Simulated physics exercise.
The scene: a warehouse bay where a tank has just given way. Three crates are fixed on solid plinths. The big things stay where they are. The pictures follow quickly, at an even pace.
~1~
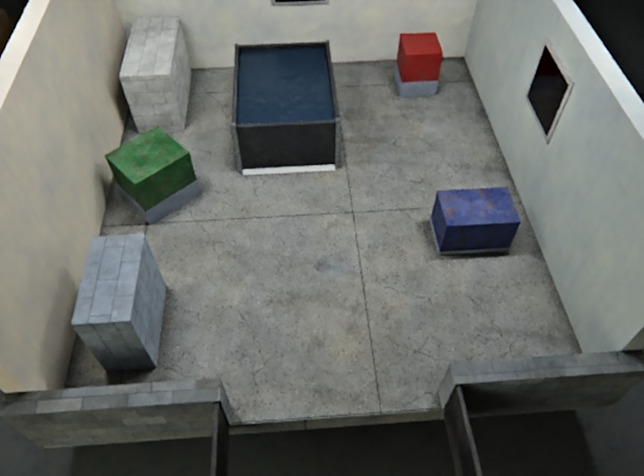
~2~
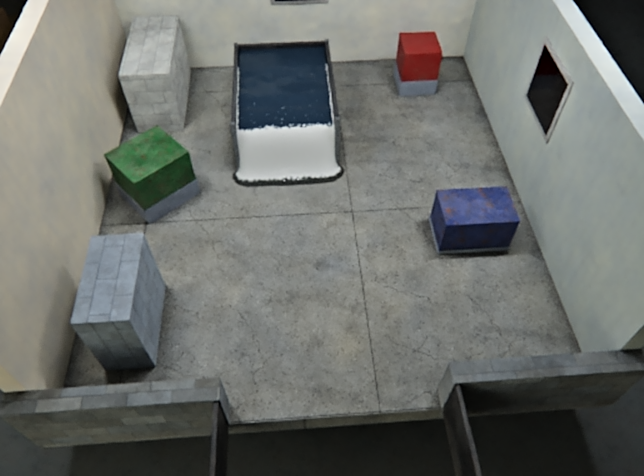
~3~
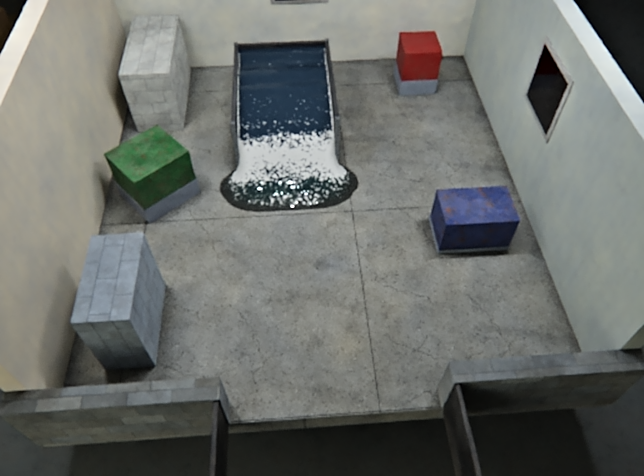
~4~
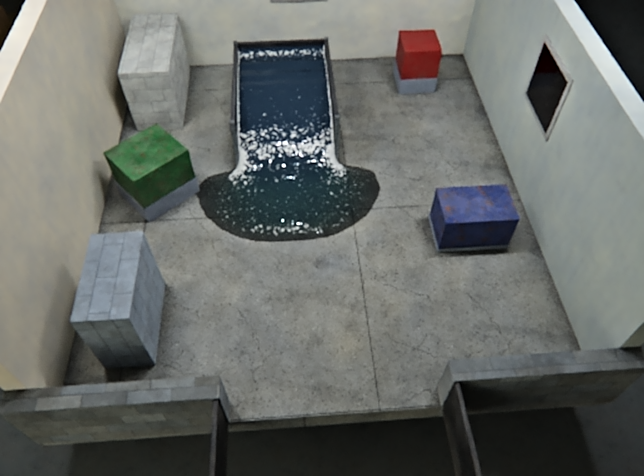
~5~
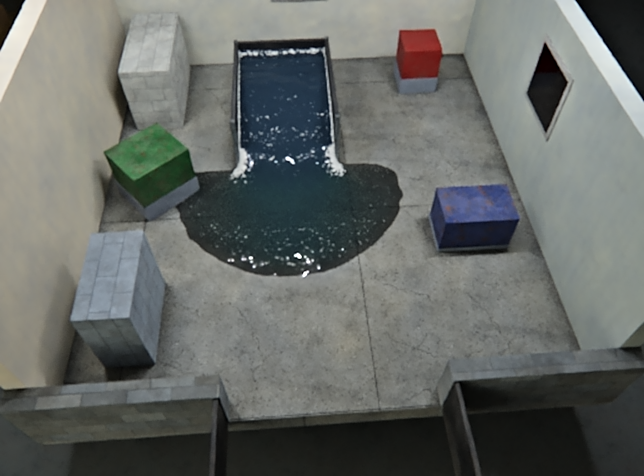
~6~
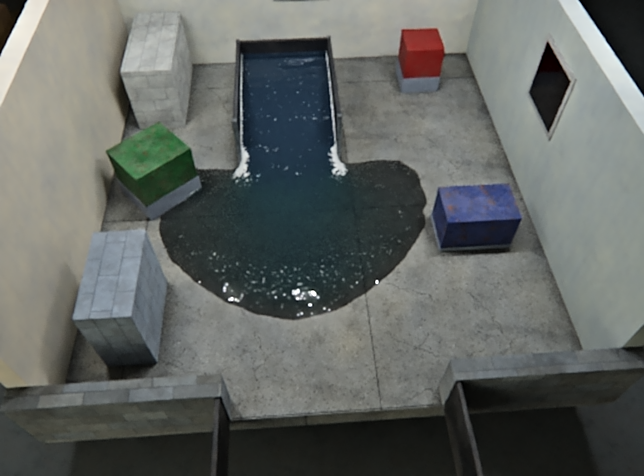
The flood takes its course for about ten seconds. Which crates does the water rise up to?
In the end: The blue crate is wetted; the green crate escapes dry; the red crate escapes dry.
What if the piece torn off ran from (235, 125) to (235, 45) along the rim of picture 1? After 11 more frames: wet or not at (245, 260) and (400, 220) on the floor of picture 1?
As listed: Under water, dry.
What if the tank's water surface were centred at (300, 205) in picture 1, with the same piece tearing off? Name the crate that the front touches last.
I say the crate marked red.
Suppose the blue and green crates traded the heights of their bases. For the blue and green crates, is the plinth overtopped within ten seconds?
My reading: Blue is safe; green gets wet.
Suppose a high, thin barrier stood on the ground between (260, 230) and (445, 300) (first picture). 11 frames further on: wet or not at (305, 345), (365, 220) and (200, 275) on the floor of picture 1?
As listed: Clear, awash, awash.
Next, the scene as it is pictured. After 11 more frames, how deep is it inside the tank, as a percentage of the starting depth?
Some 26 per cent.
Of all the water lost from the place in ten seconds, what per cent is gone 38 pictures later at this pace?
I make it 80 per cent.
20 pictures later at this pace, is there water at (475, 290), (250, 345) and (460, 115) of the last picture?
As listed: Covered, wet, not flooded.
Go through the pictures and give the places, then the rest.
The first picture shows the water tank at (284, 85) is whole and still.
In the second picture, water pours out at (287, 151) and has run to (236, 175).
In the third picture, the front is at (232, 197), out from the gap at (288, 154).
In the fourth picture, water pours out at (287, 155) and has run to (234, 230).
In the fifth picture, water pours out at (288, 155) and has run to (286, 271).
In the sixth picture, the front is at (290, 313), out from the gap at (290, 155).
A moment on, water covers 45 % of the floor; the blue crate water round its plinth, the green crate water round its plinth, the red crate not reached.
Next, water covers 50 % of the floor; the blue crate water round its plinth, the green crate water round its plinth, the red crate not reached.
Then, water covers 60 % of the floor; the blue crate water round its plinth, the green crate water round its plinth, the red crate not reached.
Later, water covers 75 % of the floor; the blue crate water round its plinth, the green crate water round its plinth, the red crate water round its plinth.
In the end, water covers 100 % of the floor; the blue crate was topped, the green crate stayed above the water, the red crate stayed above the water.
